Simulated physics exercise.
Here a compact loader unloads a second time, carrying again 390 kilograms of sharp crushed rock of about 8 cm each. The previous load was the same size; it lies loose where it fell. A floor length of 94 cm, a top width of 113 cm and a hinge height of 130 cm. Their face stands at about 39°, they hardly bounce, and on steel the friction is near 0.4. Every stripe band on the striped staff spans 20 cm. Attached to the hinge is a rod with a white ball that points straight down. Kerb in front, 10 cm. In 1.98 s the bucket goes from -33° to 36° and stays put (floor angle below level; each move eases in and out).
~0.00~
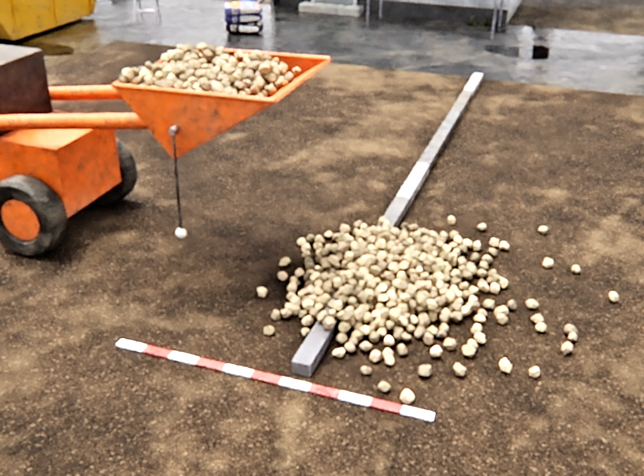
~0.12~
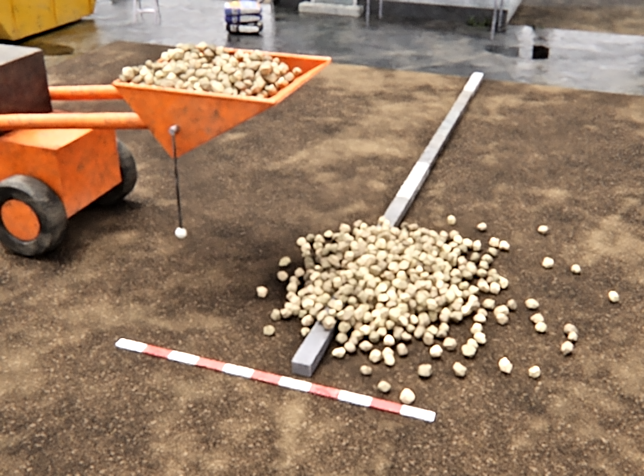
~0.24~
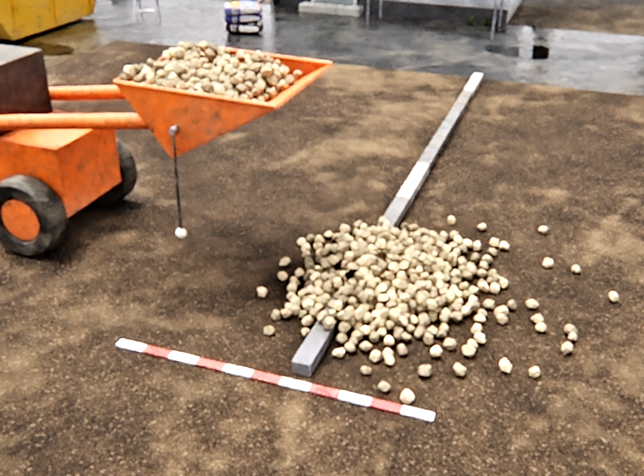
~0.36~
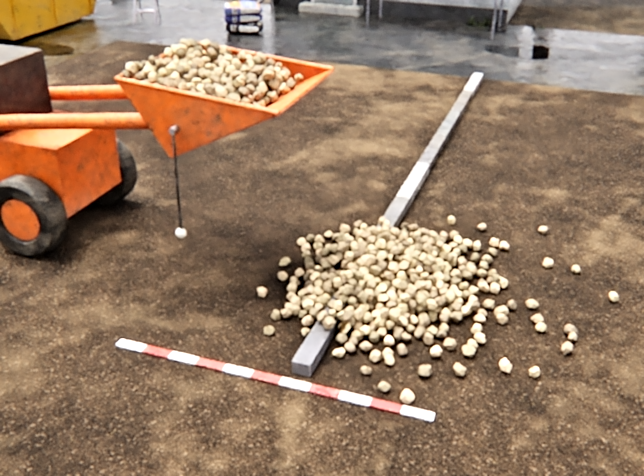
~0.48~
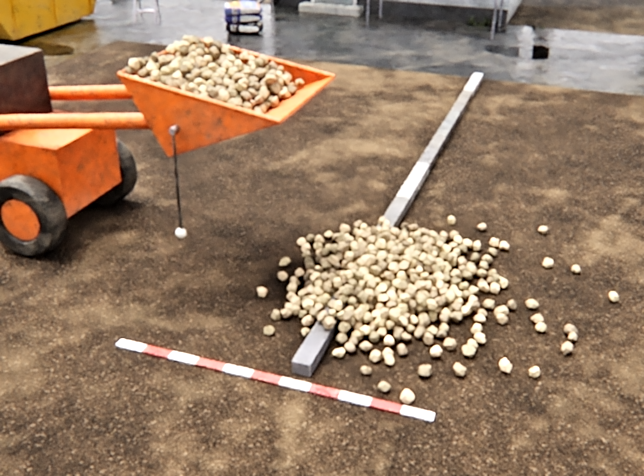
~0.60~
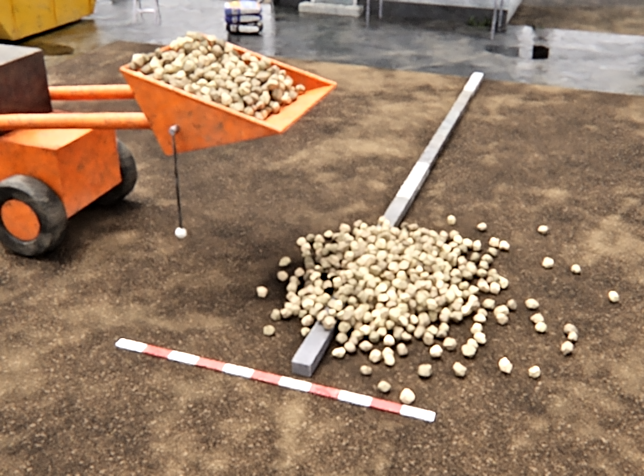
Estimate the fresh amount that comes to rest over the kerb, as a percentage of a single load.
About 5 per cent of a load.
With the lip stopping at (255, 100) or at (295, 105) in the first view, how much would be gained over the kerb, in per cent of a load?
Some 0 percent, and then 15 percent.
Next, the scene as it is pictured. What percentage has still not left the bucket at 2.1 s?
About 50 per cent is held.
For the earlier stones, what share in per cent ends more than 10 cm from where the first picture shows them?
The answer is about 0 per cent.
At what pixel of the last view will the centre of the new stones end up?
Around (318, 259) in the last picture.
After 1.5 s the floor is at 25°; in per cent of one load, 99 in the bucket, 28 on this side of the kerb, 73 over the kerb; the foremost stones are at (566, 315).
After 2.1 s the floor is at 36°; in per cent of one load, 51 in the bucket, 76 on this side of the kerb, 73 over the kerb; the foremost stones are at (566, 315).
After 2.4 s the floor is at 36°; in per cent of one load, 16 in the bucket, 110 on this side of the kerb, 74 over the kerb; the foremost stones are at (566, 315).
After 5.1 s the floor is at 36°; in per cent of one load, 0 in the bucket, 122 on this side of the kerb, 78 over the kerb; the foremost stones are at (566, 315). Net gain over the kerb, 5.
